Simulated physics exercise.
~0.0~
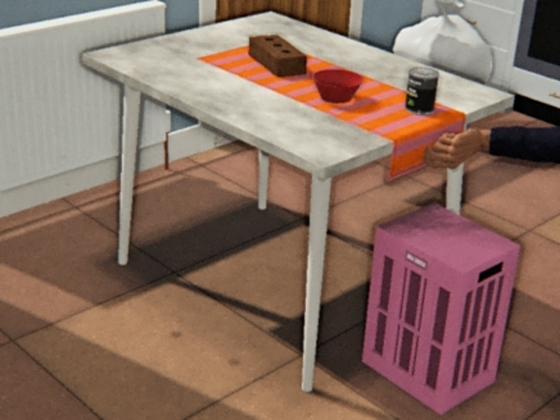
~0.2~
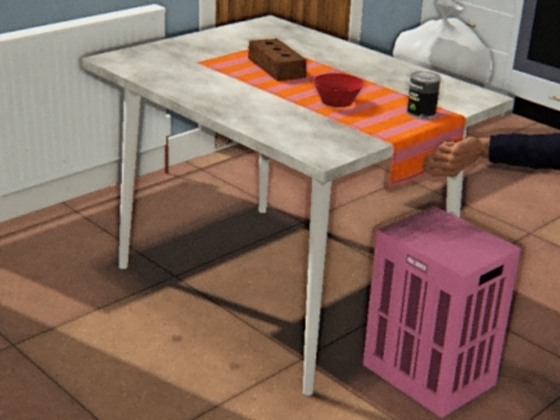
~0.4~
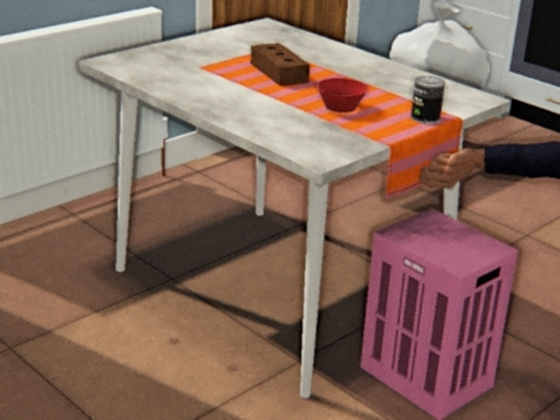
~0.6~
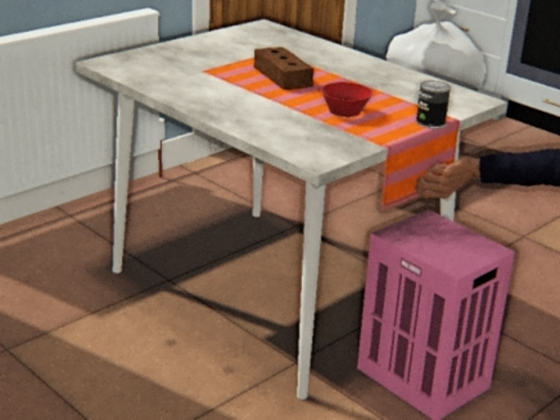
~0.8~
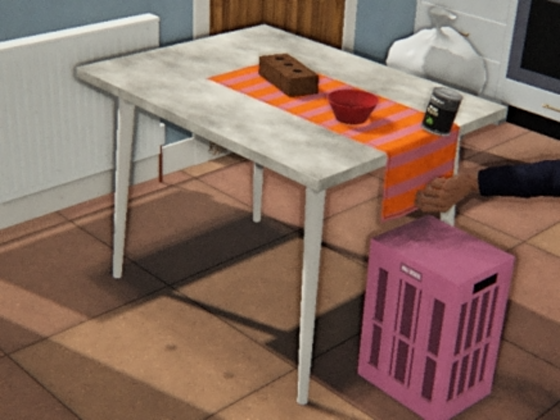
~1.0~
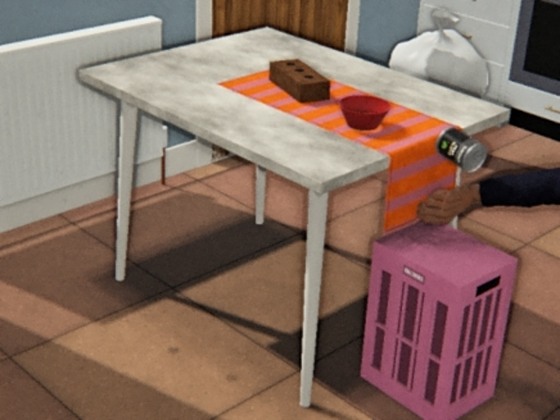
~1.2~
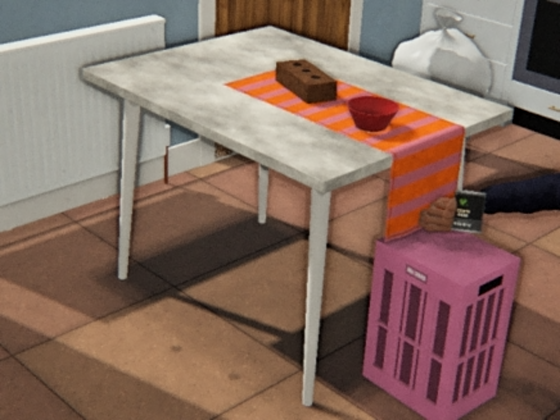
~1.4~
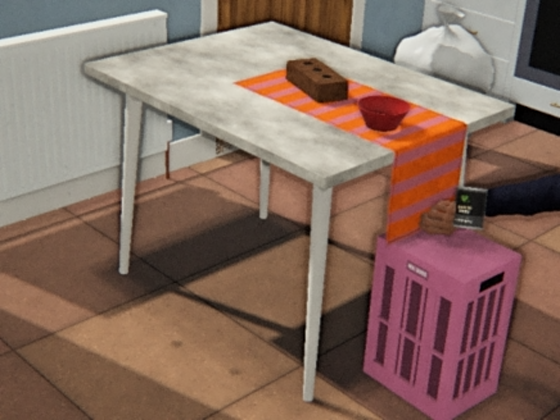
We see a hand pull an orange striped scarf down over a table's edge toward a pink crate, carrying a brick, red bowl and black tin along. The tin tips off the edge and ends upside down by the hand, while the bowl and brick stay on the table.
